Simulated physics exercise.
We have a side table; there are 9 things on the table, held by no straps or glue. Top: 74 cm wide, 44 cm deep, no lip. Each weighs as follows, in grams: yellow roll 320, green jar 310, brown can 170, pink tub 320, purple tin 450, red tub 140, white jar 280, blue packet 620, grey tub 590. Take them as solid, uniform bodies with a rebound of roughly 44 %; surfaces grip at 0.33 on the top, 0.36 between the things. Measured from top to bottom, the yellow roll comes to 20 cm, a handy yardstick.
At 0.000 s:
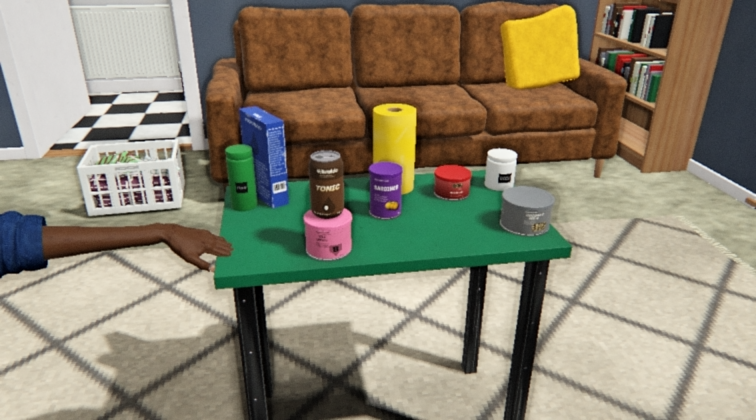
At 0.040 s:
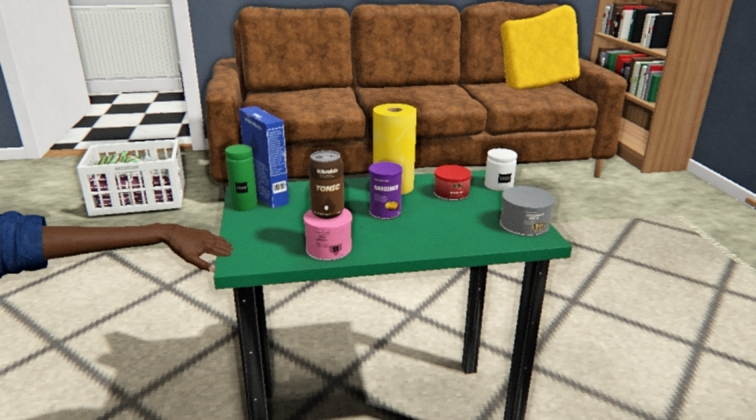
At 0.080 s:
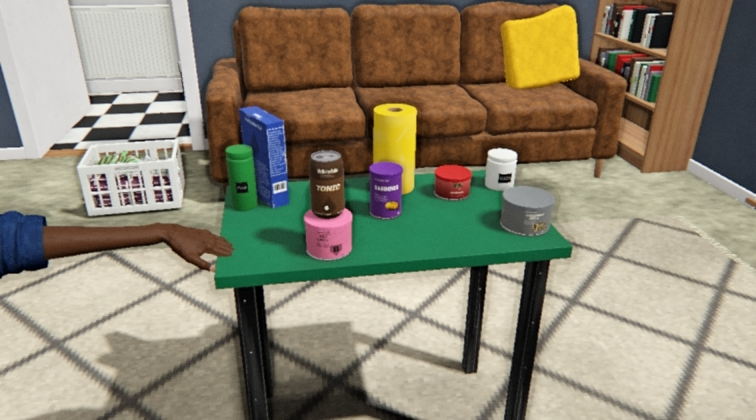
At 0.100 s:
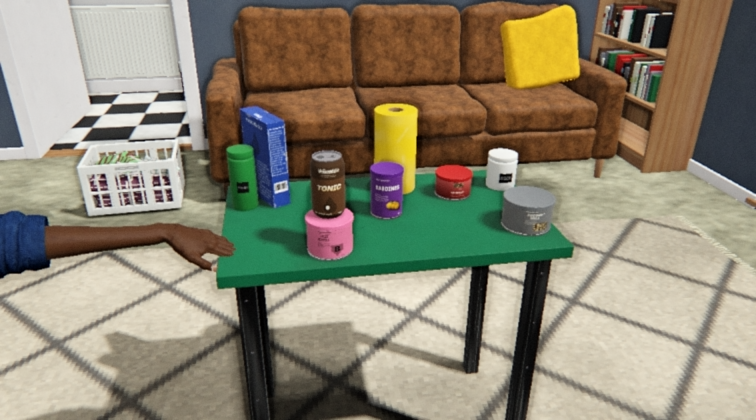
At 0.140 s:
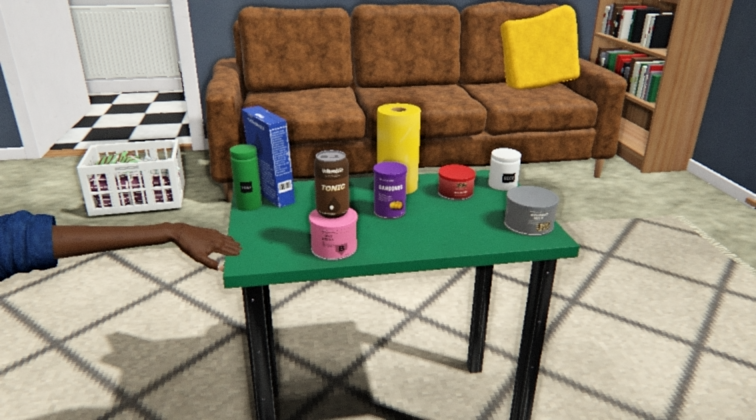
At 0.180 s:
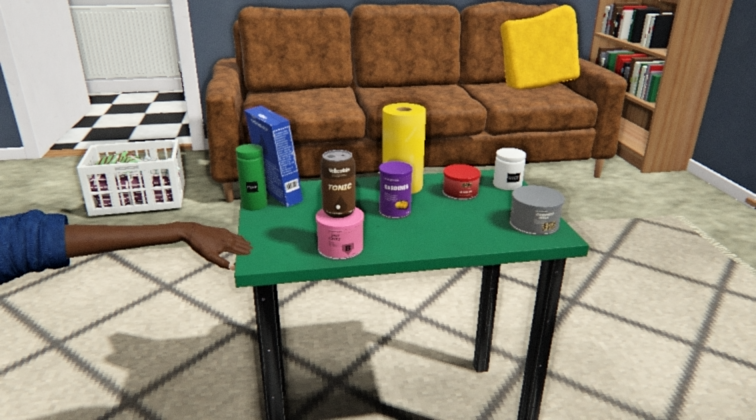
The footage shows a hand at the left edge of a green table holding tubs, jars, a yellow roll and a brown can atop a pink tub; after near stillness, hand and table move slightly right, the objects shifting along.
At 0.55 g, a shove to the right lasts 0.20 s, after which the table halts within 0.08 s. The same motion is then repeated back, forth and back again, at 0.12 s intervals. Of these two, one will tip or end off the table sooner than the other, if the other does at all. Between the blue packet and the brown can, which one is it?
I would say the former of the pair.
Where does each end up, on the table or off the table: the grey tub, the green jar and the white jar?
Afterwards, the grey tub leaves its support, the green jar leaves its support, and the white jar leaves its support.
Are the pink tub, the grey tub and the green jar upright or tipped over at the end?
Outcome noted - the pink tub survives without falling, the grey tub ends up fallen, the green jar ends up fallen.
By 0.58 s, table shifted 11 cm; green jar now off the table; blue packet on its side near (338, 191); brown can 4 cm from its spot near (400, 181).
By 1.08 s, table shifted 13 cm; white jar and grey tub now off the table; blue packet on its side near (348, 192); pink tub 2 cm from its spot.
By 1.48 s, table shifted 2 cm; blue packet on its side near (357, 191); brown can 12 cm from its spot near (396, 181); red tub 12 cm from its spot.
When it is over (2.2 s), off the table, green jar, white jar and grey tub; lying over on the table, blue packet; not toppled but over 5 cm from the start, purple tin and red tub; the other 3 within 5 cm of the start. End places, in pixels of the last picture, blue packet near (333, 193), brown can near (350, 184). Blue packet went at 0.34 s; brown can was never lost.
